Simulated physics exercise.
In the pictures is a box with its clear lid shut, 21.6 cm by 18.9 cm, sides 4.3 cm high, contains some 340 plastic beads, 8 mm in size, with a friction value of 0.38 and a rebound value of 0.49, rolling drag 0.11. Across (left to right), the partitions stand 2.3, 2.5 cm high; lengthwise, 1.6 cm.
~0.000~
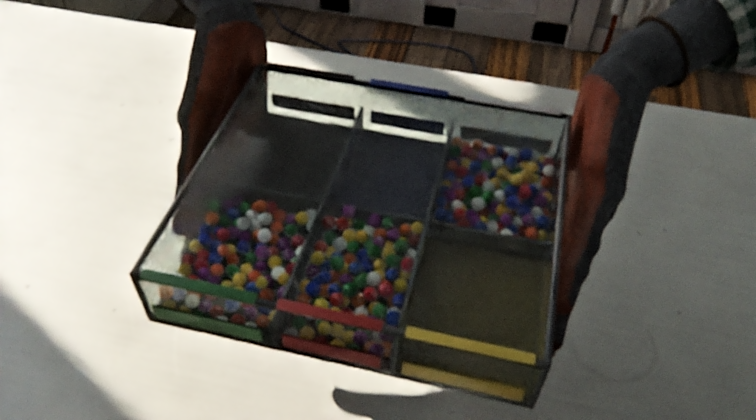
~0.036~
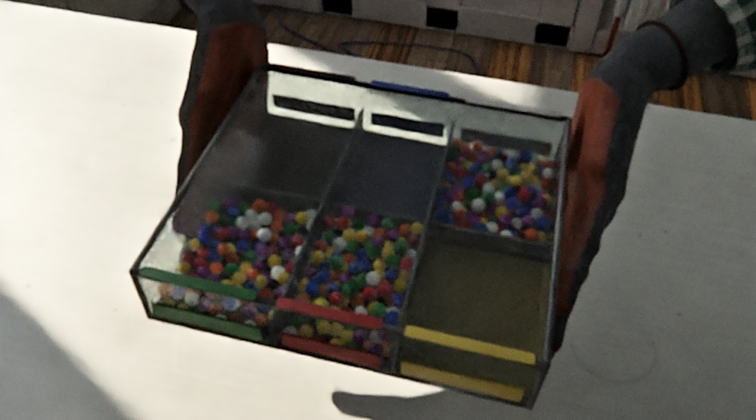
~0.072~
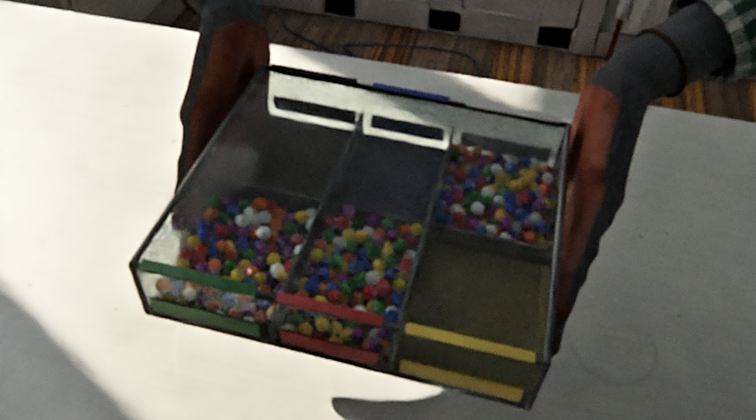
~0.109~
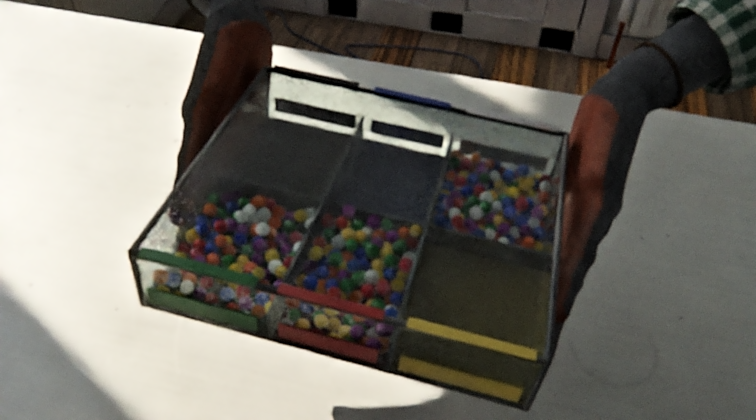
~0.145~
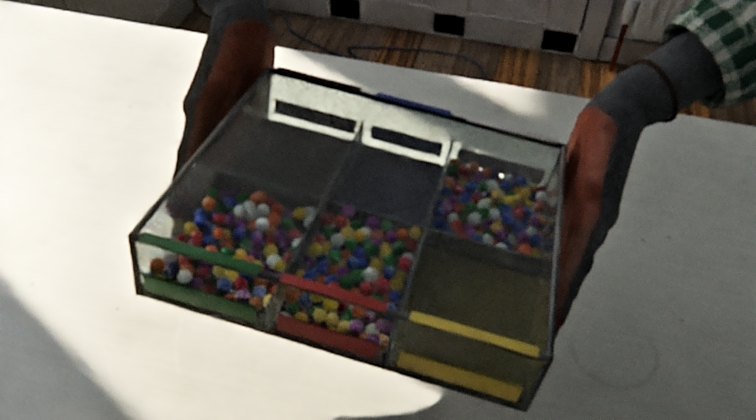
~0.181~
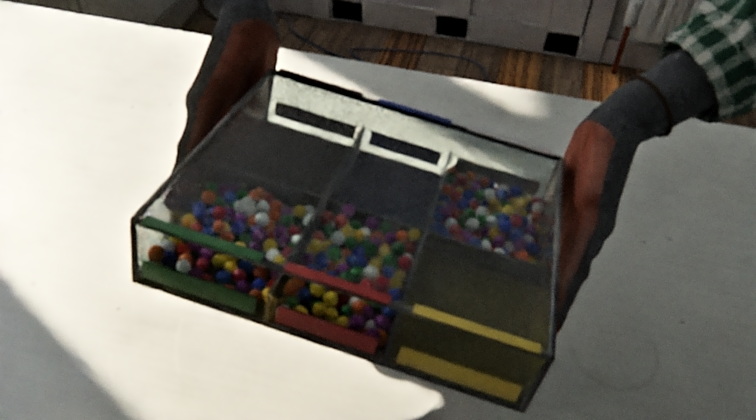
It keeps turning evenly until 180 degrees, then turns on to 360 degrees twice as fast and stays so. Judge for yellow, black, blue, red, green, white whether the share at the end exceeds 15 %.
Yellow: It does; black: It does not; blue: It does not; red: It does; green: It does; white: It does not.
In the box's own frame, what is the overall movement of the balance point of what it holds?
Some 6.5 cm.
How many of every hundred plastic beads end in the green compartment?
About 40 per cent.
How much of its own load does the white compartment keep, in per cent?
About 10 percent.
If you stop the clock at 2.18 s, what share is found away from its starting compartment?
About 50 %.
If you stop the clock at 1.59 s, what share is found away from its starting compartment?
Roughly 60 per cent is out of its starting compartment by then.
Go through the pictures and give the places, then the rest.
The first picture shows box at (330, 322); tilt 0 degrees; red 35 %, green 30 %, white 40 %.
The second picture shows box at (330, 321); tilt 1 degrees.
The third picture shows box at (330, 317); tilt 2 degrees.
The fourth picture shows box at (331, 310); tilt 6 degrees; low side back right.
The fifth picture shows box at (333, 302); tilt 10 degrees; low side back right.
The sixth picture shows box at (336, 293); tilt 14 degrees; low side back right; red 35 %, green 30 %, white 40 %. It turns about 115 degrees a second.
Then, at 0.95 s, tilt 102 degrees; blue 5 %, red 25 %, green 25 %, white 45 %; middle of all pieces near (368, 252).
After 1.59 s, tilt 176 degrees; blue 30 %, white 65 %; middle of all pieces near (271, 299).
After 2.18 s, tilt 80 degrees; yellow 25 %, red 30 %, green 35 %, white 5 %; middle of all pieces near (387, 302).
After 2.74 s, tilt 0 degrees; yellow 25 %, red 30 %, green 40 %, white 5 %; middle of all pieces near (311, 302).
At rest (3.5 s), yellow 25 %, black 0 %, blue 0 %, red 30 %, green 40 %, white 5 %.
